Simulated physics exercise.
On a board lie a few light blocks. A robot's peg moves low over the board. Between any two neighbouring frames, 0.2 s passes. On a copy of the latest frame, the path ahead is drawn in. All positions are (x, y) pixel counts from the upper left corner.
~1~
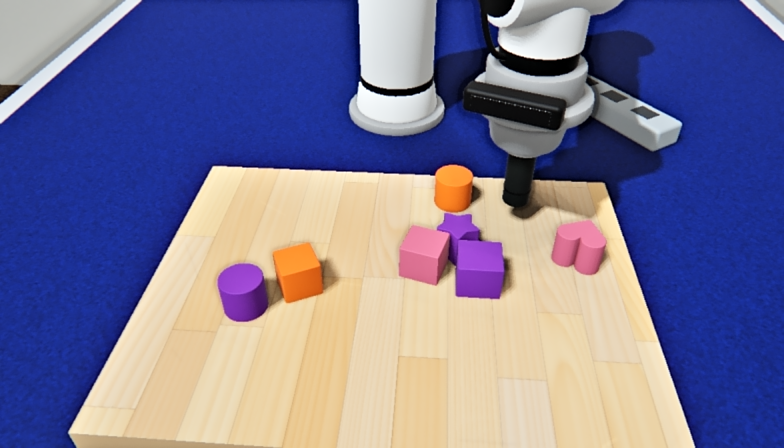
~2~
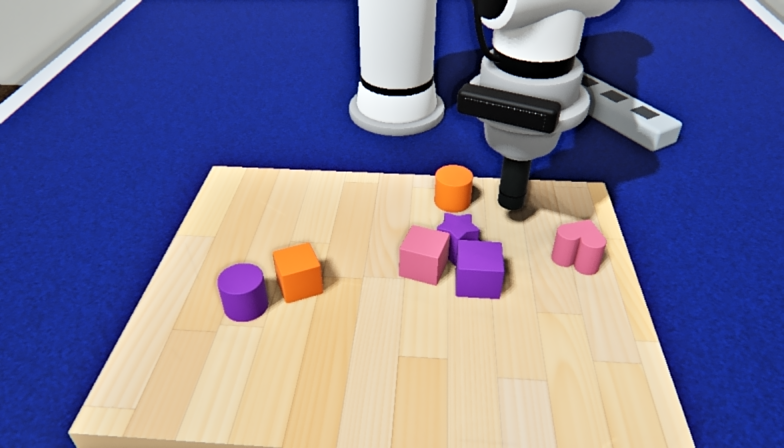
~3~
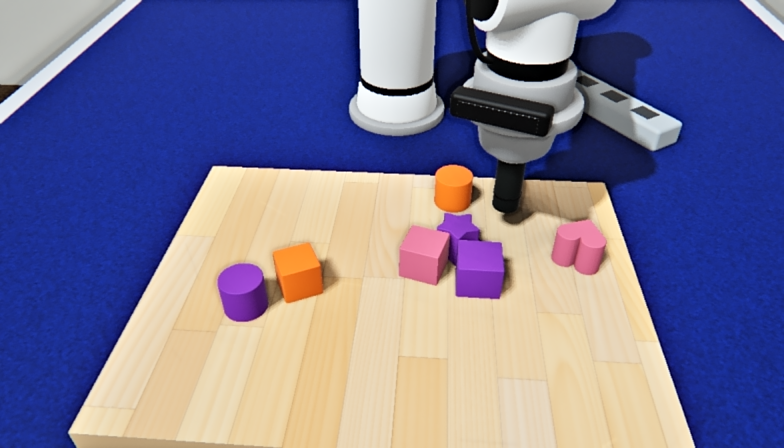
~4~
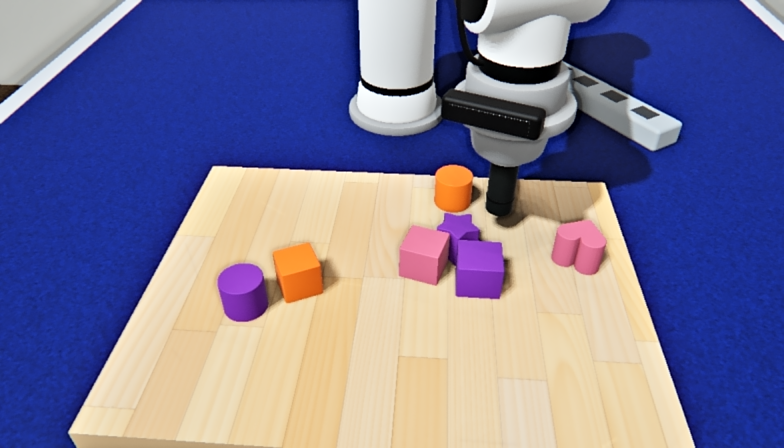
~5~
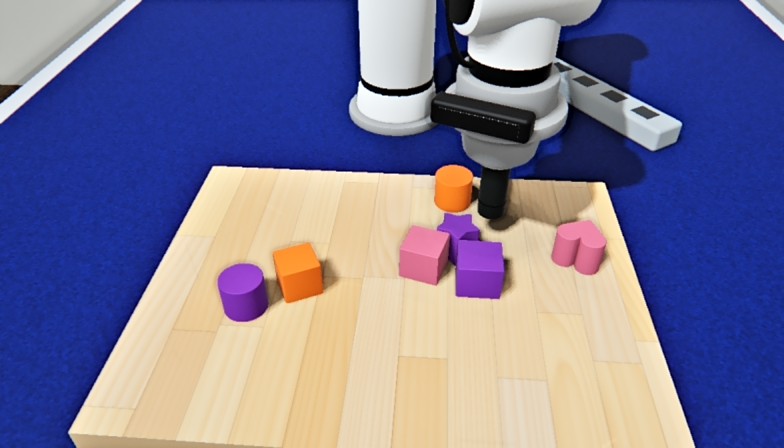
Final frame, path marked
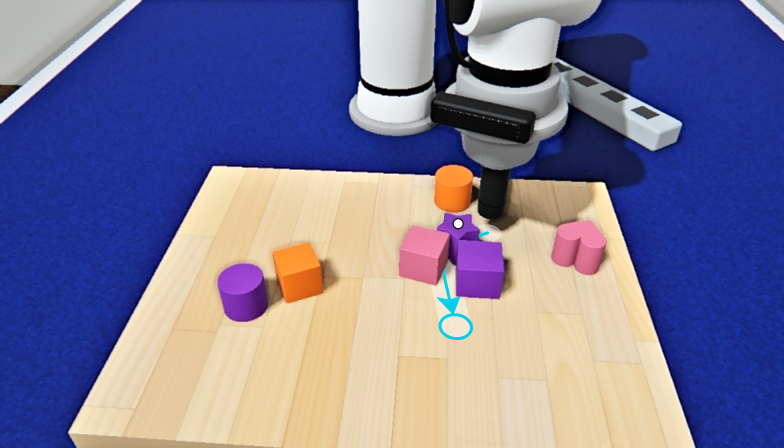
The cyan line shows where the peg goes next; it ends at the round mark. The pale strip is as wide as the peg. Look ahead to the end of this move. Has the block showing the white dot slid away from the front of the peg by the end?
My answer is yes.
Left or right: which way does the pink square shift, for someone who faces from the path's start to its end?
Answer: Rightward.
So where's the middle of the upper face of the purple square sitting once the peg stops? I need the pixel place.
At pixel (497, 278).
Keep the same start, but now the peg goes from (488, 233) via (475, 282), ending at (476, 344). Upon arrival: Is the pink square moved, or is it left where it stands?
The result: It moves.
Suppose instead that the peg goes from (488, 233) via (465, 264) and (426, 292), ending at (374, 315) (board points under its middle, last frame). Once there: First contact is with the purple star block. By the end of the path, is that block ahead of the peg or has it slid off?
The purple star block is left behind or beside.
Path on the board, from (488, 233) by way of (451, 251) and (446, 286) to (456, 326); the dot is on the purple star block.
The first path, step by step. One third of the way, peg at (452, 231); pink square at (397, 260); purple star block at (429, 241).
Two thirds of the way, peg at (448, 265); pink square at (372, 279), turned 25° clockwise; purple star block at (415, 271), turned 20° clockwise; purple square at (493, 269), turned 40° anticlockwise.
At the end, peg at (458, 305); pink square at (368, 281), turned 35° clockwise; orange circular block in place; purple star block at (417, 288), turned 70° clockwise; purple square at (497, 278), turned 90° anticlockwise.
